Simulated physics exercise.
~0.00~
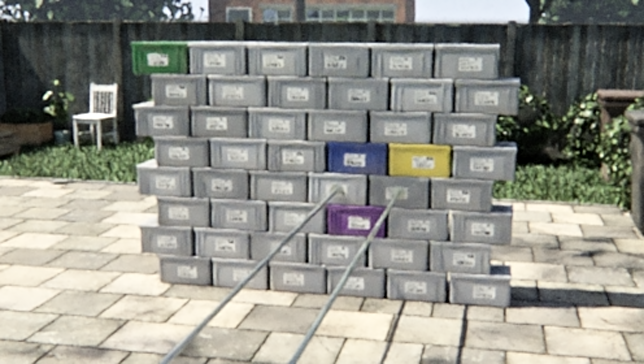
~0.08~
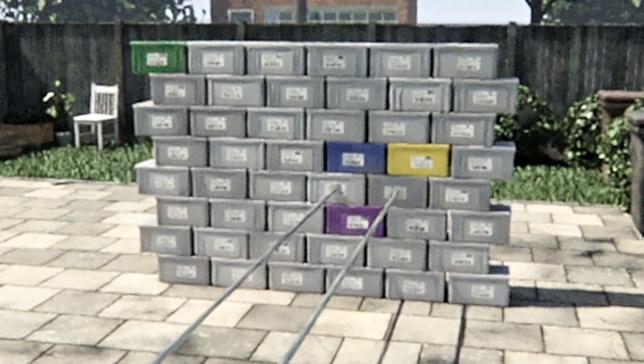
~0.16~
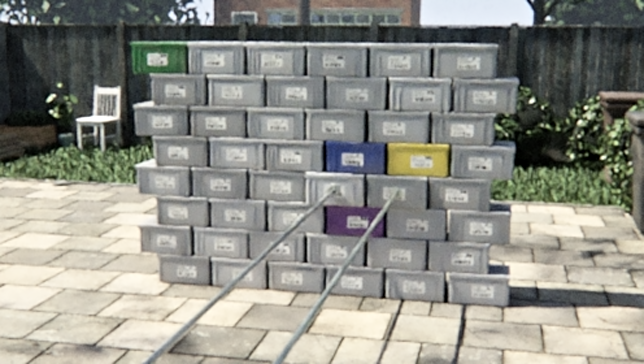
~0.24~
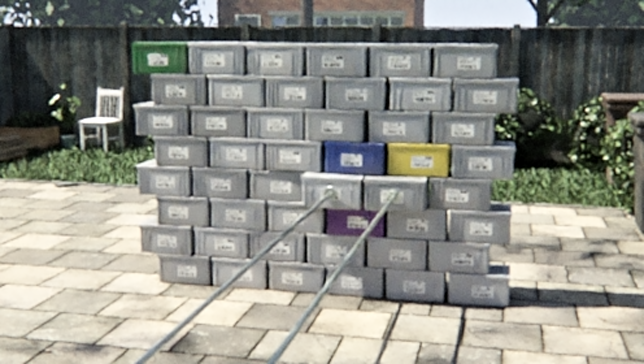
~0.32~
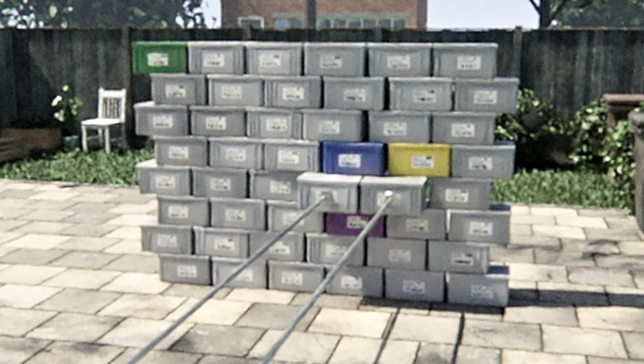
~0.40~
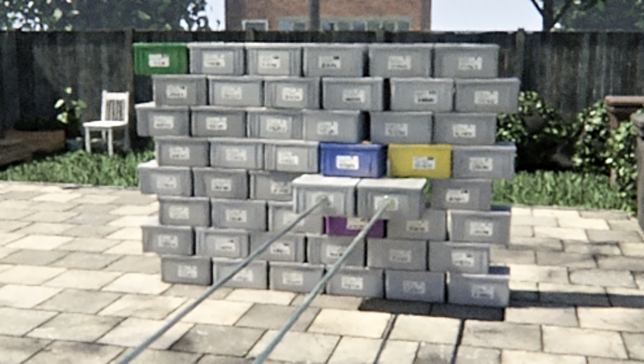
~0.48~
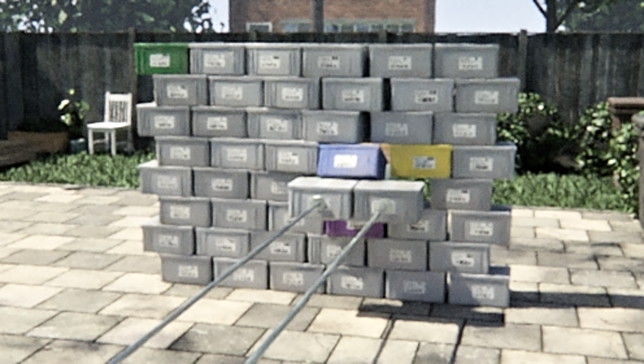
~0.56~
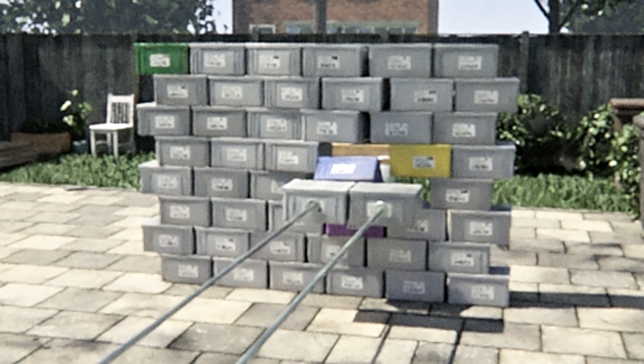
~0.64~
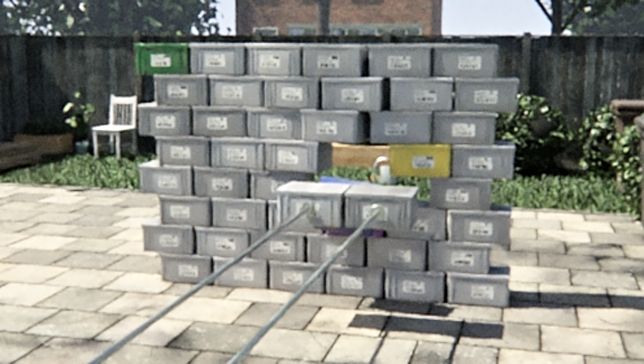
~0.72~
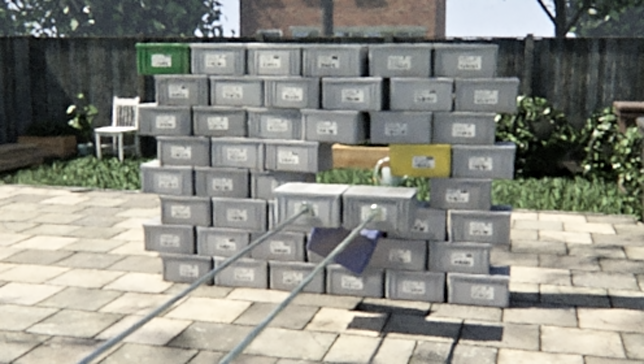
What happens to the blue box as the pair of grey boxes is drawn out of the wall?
It comes down. It tips over, drops out of its slot and is last seen tilted below the pair of grey boxes.
